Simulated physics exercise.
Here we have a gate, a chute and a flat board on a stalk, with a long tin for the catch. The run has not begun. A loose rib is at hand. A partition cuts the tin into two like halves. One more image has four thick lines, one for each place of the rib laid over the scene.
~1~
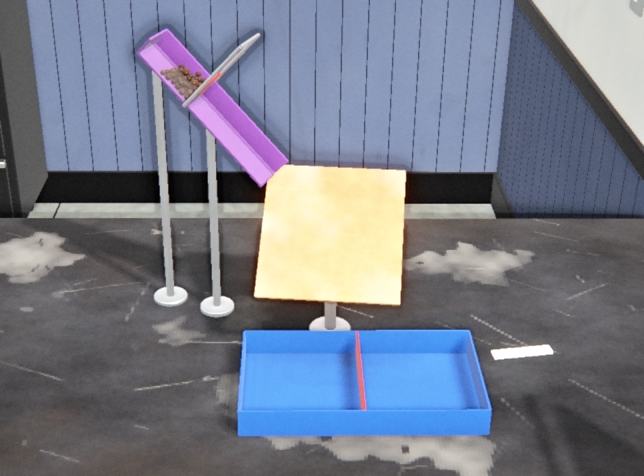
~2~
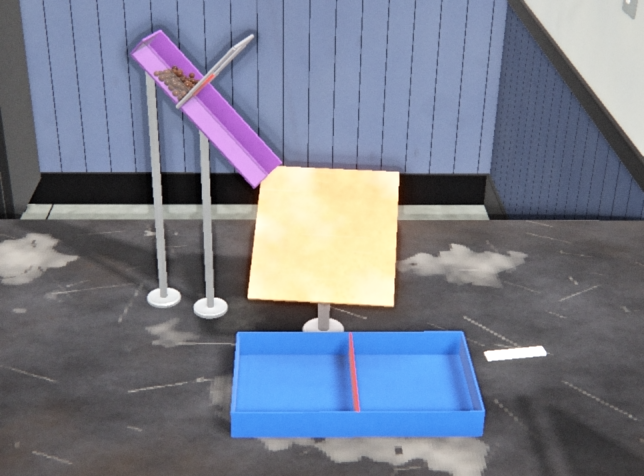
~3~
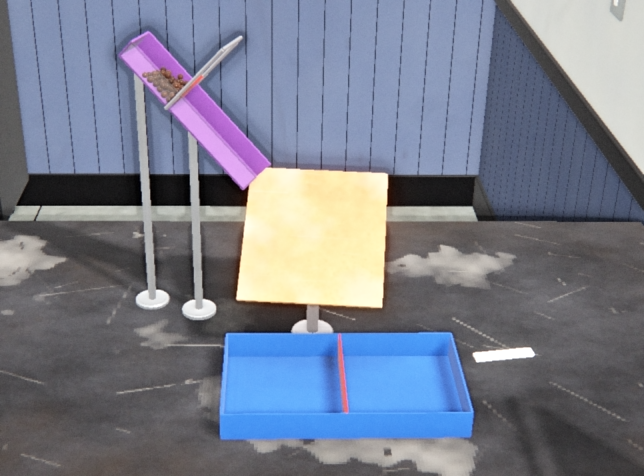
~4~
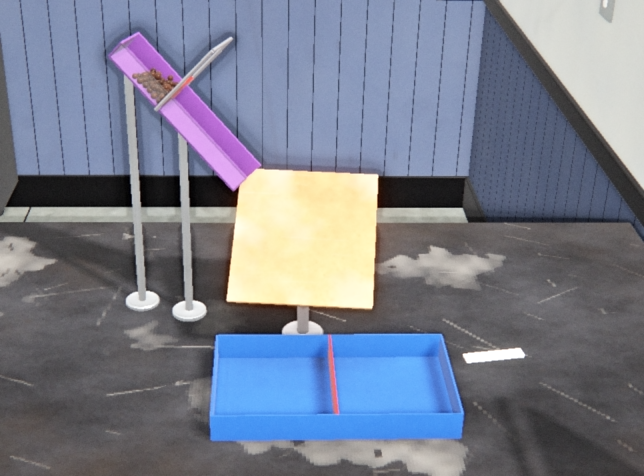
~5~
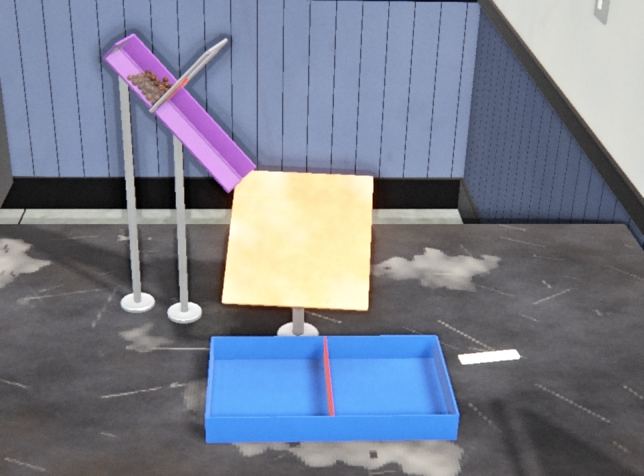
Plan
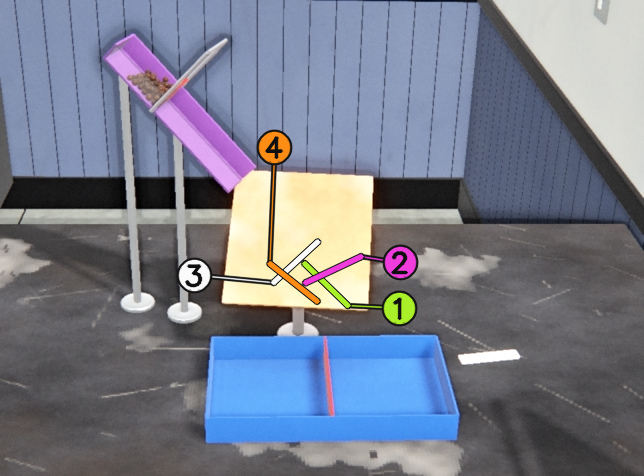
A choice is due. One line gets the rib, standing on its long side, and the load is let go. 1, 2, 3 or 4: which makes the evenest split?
Line 1.
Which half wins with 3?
Left.
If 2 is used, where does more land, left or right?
The left half.
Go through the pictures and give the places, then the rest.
The first frame shows load behind the gate at (189, 84), chocolate balls; lip of the chute at (268, 180), sloping fairly steeply.
The second frame shows middle of the board at (326, 233), tilted fairly steeply; middle of its low edge at (320, 302); of its high edge at (331, 169).
The third frame shows front corners of the tin at (221, 414) and (473, 413); front end of its middle wall at (347, 414); gate still shut at (193, 84).
The fourth frame shows middle of the load at (161, 88); lip at (241, 184).
The fifth frame shows middle of the load at (156, 89); lip at (236, 186).
On the marked copy, line 1 from (304, 263) to (347, 305); line 2 from (361, 256) to (305, 282); line 3 from (317, 241) to (273, 282); line 4 from (269, 263) to (317, 301).
With 1, of what is caught, about half in the left half, about half in the right.
With 2, of what is caught, most in the left half, a small part in the right.
With 3, of what is caught, nearly all in the left half, a small part in the right.
With 4, of what is caught, a small part in the left half, nearly all in the right.
